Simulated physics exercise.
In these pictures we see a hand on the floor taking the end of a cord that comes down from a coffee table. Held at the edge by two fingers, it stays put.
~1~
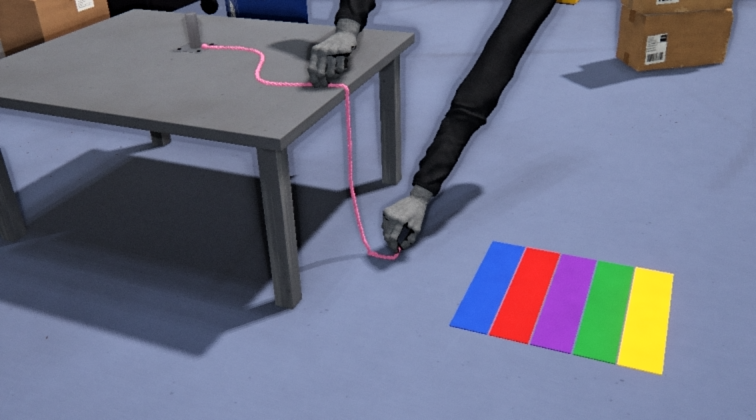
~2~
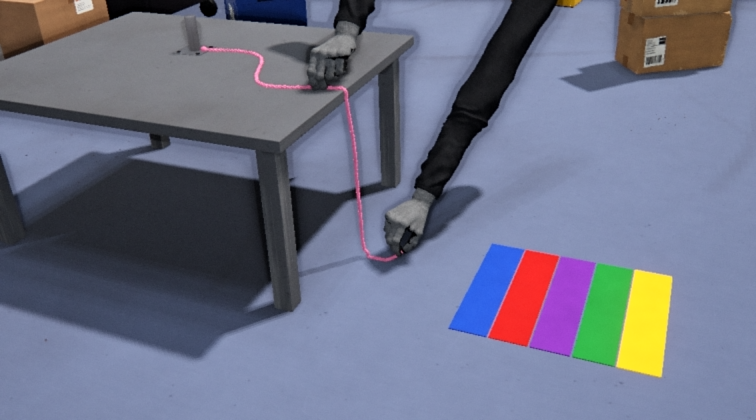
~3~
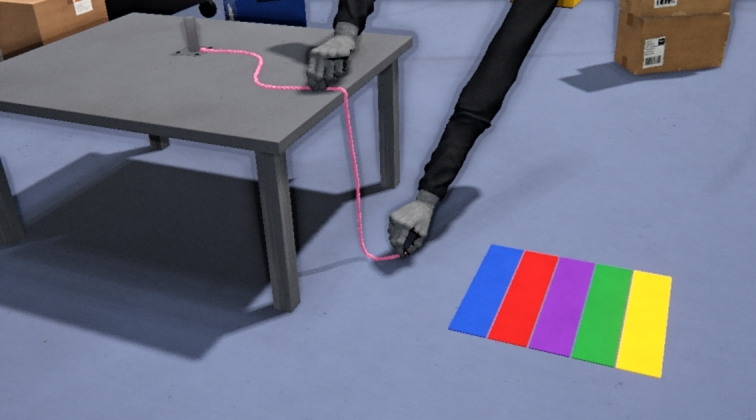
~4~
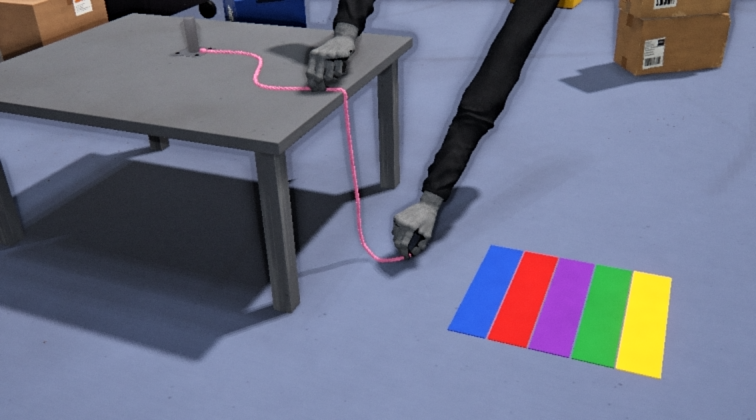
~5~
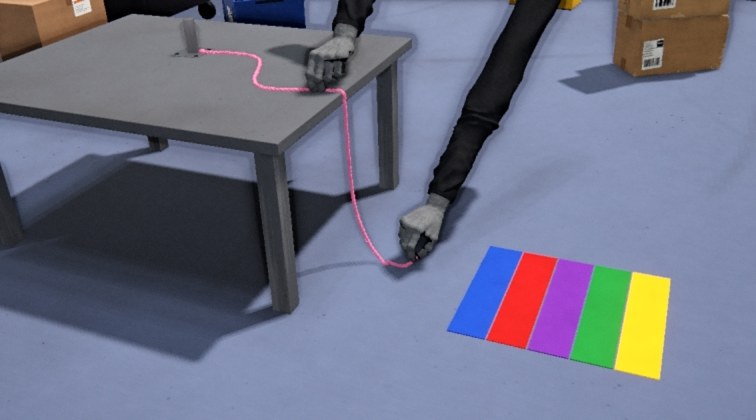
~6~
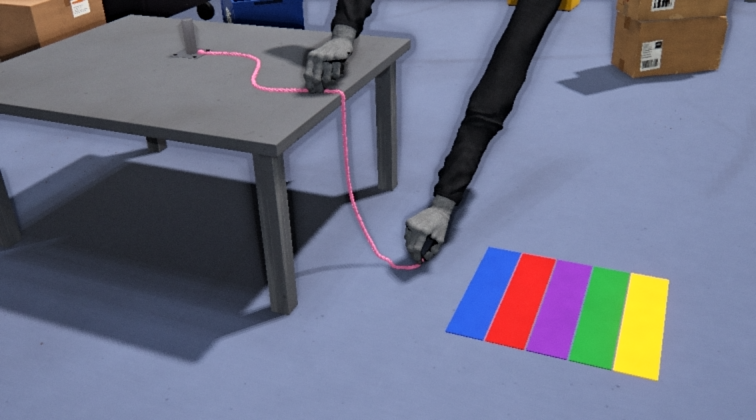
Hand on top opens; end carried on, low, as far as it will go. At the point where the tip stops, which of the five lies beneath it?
The purple strip lies beneath it.
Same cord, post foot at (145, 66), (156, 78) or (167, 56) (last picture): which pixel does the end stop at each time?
First (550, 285), then (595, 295), and last (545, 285).
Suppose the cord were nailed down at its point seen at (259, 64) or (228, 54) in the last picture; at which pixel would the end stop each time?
(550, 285), (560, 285).
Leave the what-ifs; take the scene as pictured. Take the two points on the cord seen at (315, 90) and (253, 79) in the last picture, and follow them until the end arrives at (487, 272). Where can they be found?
In order: (346, 109) and (291, 76).
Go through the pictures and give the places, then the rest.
The first frame shows end (399, 248); blue (476, 312); red (515, 321); purple (556, 330); green (598, 339); yellow (643, 349).
The second frame shows end (402, 252); cord through (233, 51) (260, 67) (278, 87) (347, 103) (356, 176) (363, 242).
The third frame shows end (406, 253).
The fourth frame shows end (410, 255); cord through (232, 53) (259, 68) (277, 89) (346, 104) (354, 178) (363, 243).
The fifth frame shows end (416, 257).
The sixth frame shows end (422, 260); cord through (230, 54) (257, 70) (275, 90) (343, 106) (348, 179) (372, 245).
Early on, end near (487, 272); over blue.
Midway, end near (536, 282); over red.
At the end of the slack, end near (565, 288); over purple. Over purple.
